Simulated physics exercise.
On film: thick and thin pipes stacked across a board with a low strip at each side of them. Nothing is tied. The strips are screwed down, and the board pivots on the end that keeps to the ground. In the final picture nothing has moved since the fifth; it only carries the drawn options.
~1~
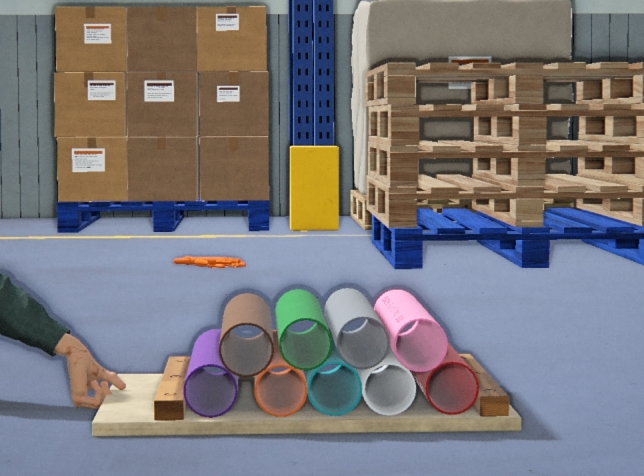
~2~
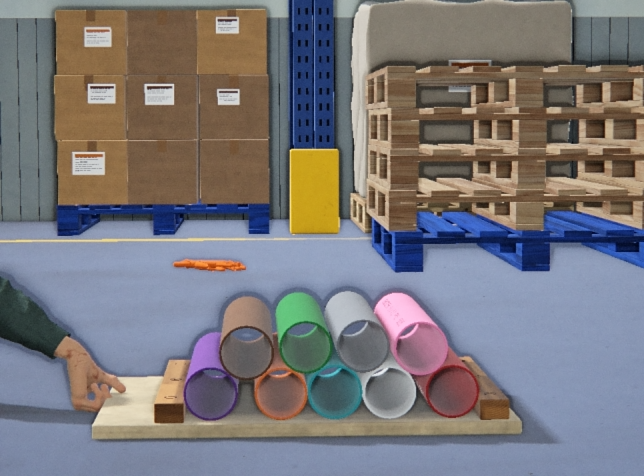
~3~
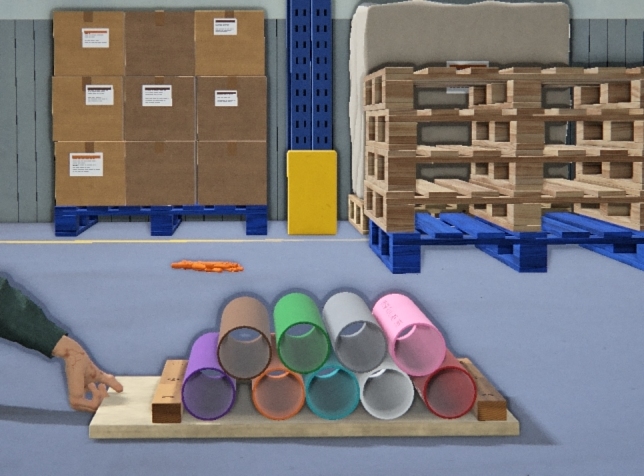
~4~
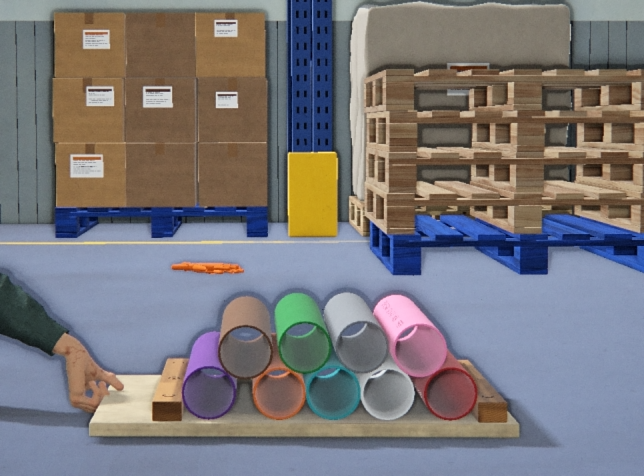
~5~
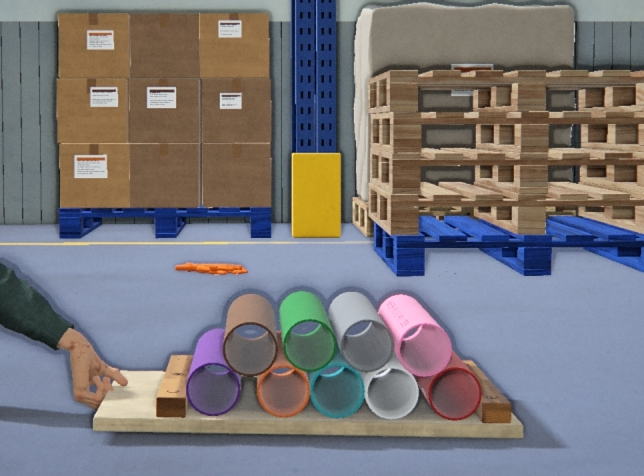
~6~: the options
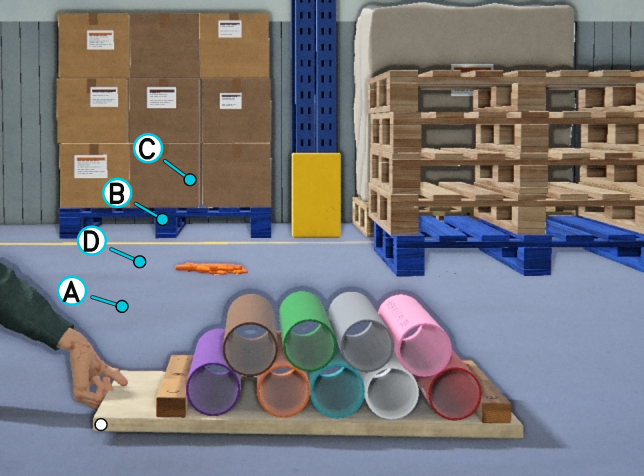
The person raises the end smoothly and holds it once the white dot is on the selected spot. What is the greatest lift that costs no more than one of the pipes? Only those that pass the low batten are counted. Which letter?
Stop at D.
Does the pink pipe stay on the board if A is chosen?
The pink pipe: Yes.
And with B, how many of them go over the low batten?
With B, four.
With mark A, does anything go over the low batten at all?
At A: No.
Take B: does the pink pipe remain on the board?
No, with B.
On the marked copy, A at (122, 306); B at (162, 219); C at (190, 180); D at (140, 262); the white dot at (101, 424).
With D. Early on, board at 15°.
Further on, board at 24°.
At the end, board at 24°, none over the low batten.
As for the rest, A none over the low batten; B four over the low batten (grey, green, brown, pink); C four over the low batten (grey, green, brown, pink).
